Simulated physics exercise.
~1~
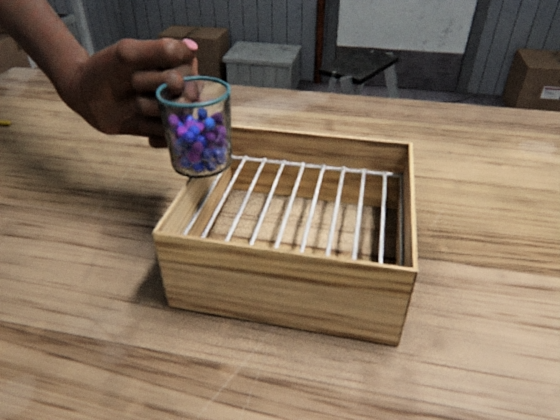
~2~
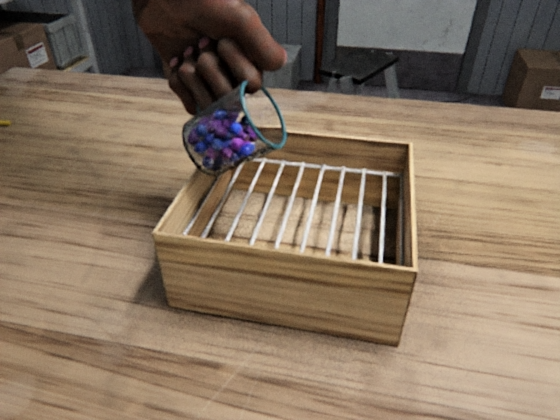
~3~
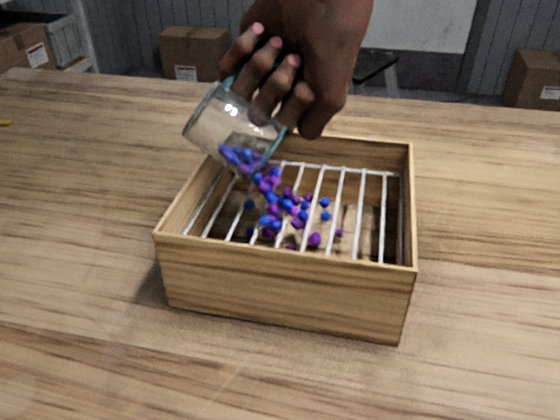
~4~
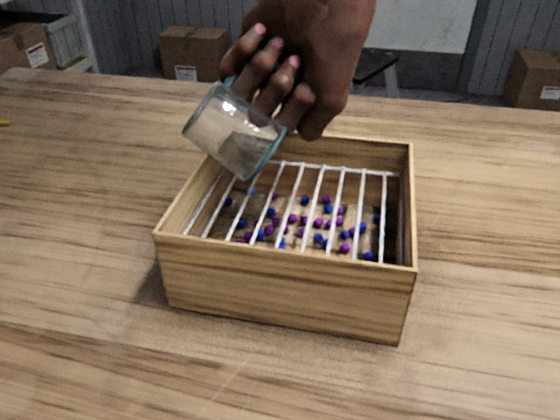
A hand tips blue and purple pieces from a cup through a rack into a box.
